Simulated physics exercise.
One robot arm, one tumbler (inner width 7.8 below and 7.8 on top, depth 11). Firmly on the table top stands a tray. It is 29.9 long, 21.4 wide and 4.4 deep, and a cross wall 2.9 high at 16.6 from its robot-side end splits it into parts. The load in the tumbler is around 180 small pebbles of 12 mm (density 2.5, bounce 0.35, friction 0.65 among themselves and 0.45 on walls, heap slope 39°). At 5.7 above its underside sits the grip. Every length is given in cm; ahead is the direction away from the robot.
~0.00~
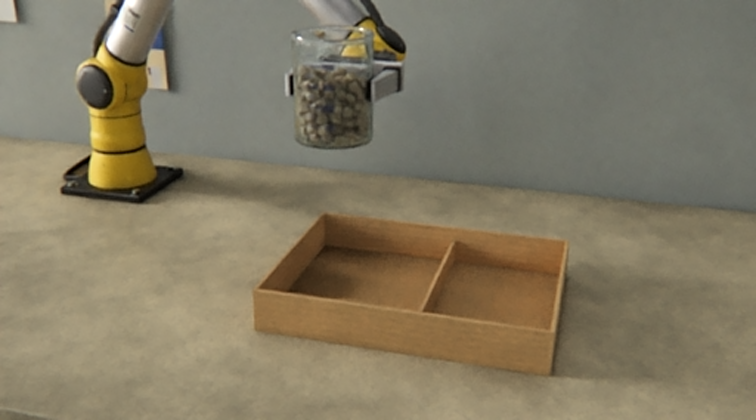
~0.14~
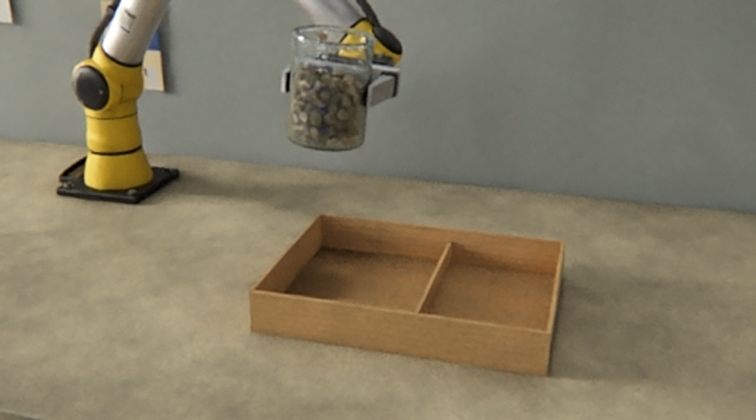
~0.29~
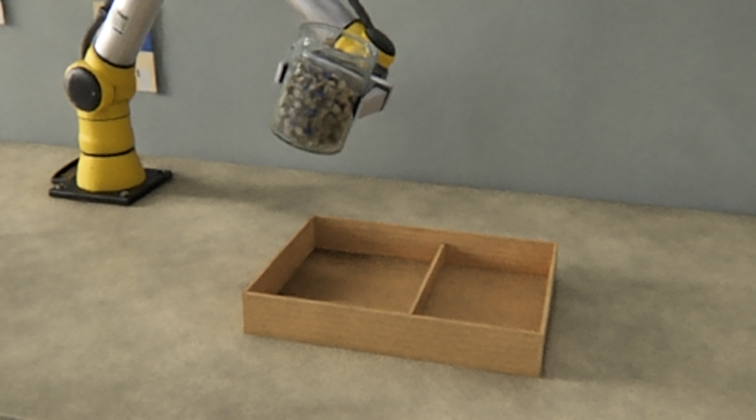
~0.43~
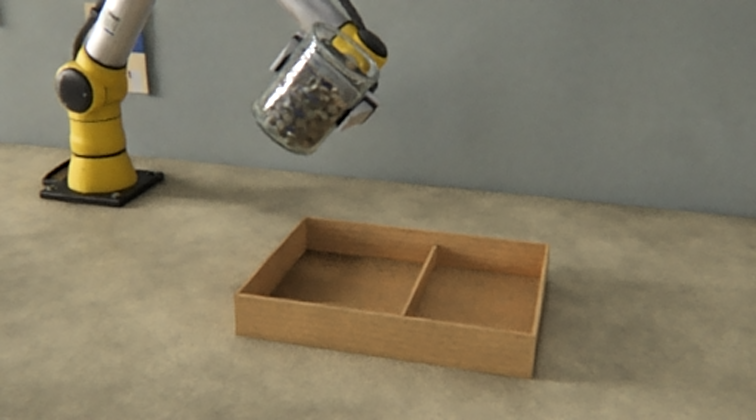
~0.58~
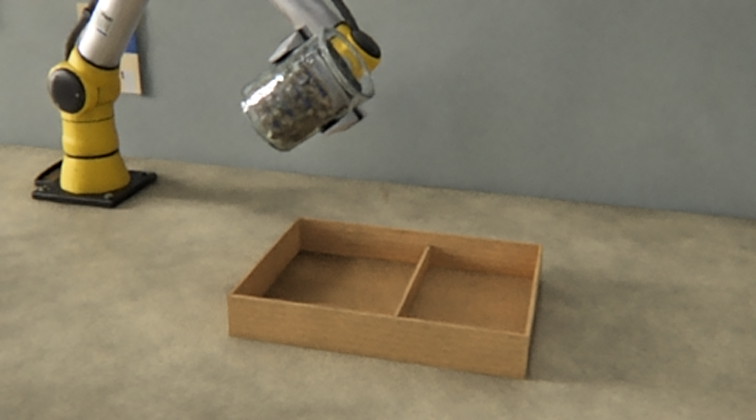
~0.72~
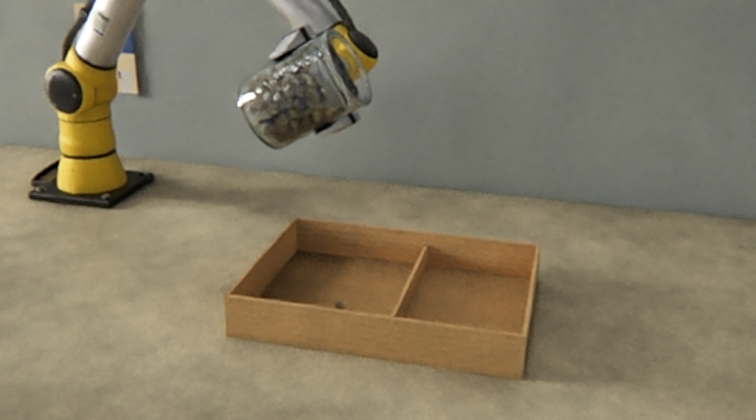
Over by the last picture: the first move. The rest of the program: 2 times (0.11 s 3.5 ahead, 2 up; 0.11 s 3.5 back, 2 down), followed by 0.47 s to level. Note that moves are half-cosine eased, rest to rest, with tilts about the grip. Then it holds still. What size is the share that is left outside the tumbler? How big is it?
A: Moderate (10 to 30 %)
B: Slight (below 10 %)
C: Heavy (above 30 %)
Moderate (10 to 30 %).
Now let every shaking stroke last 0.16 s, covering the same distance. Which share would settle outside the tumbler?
Estimate: Near 0 per cent.
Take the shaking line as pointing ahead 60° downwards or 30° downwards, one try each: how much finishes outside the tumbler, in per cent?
I'd say close to 0 percent for the first and close to 0 percent for the second.
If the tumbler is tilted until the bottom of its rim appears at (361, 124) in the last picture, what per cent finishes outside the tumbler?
Roughly 60 percent, give or take.
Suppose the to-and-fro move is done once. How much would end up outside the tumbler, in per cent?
I'd expect something close to 10 per cent.
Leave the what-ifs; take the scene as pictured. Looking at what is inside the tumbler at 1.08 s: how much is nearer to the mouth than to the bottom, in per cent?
I'd guess about 45 percent of it.
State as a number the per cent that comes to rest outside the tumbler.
About 20 %.
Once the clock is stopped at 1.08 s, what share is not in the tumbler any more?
Roughly 10 percent is out.
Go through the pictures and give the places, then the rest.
The tumbler middle at (333, 88), level; upper third of the load around (330, 84), from x 300 to 365, top at y 35; 182 in the tumbler, in the first frame.
The tumbler middle at (330, 89), tilted 6° forward; upper third of the load around (326, 85), from x 295 to 360, top at y 35, in the second frame.
The tumbler middle at (322, 90), tilted 20° forward; upper third of the load around (316, 85), from x 280 to 350, top at y 40, in the third frame.
The tumbler middle at (314, 91), tilted 39° forward; upper third of the load around (304, 83), from x 265 to 350, top at y 55, in the fourth frame.
The tumbler middle at (307, 92), tilted 53° forward; upper third of the load around (294, 80), from x 255 to 385, top at y 55; 181 in the tumbler, 1 in flight or on a rim, in the fifth frame.
The tumbler middle at (304, 92), tilted 59° forward; upper third of the load around (292, 80), from x 250 to 340, top at y 55; 181 in the tumbler, 1 in the robot-side part, in the sixth frame.
After 1.08 s, tilted 59° forward, highest piece 27 above the table; 165 in the tumbler, 12 in the far-side part, 4 in the robot-side part, 1 in flight or on a rim.
After 1.45 s, tilted 19° forward, highest piece 28 above the table; 149 in the tumbler, 20 in the robot-side part, 13 in the far-side part.
After 1.83 s, level, highest piece 27 above the table; 149 in the tumbler, 20 in the robot-side part, 13 in the far-side part.
After 2.88 s, level, highest piece 27 above the table; 149 in the tumbler, 20 in the robot-side part, 13 in the far-side part.
In the end, 149 in the tumbler, 20 in the robot-side part, 13 in the far-side part. That is 18 % outside the tumbler.
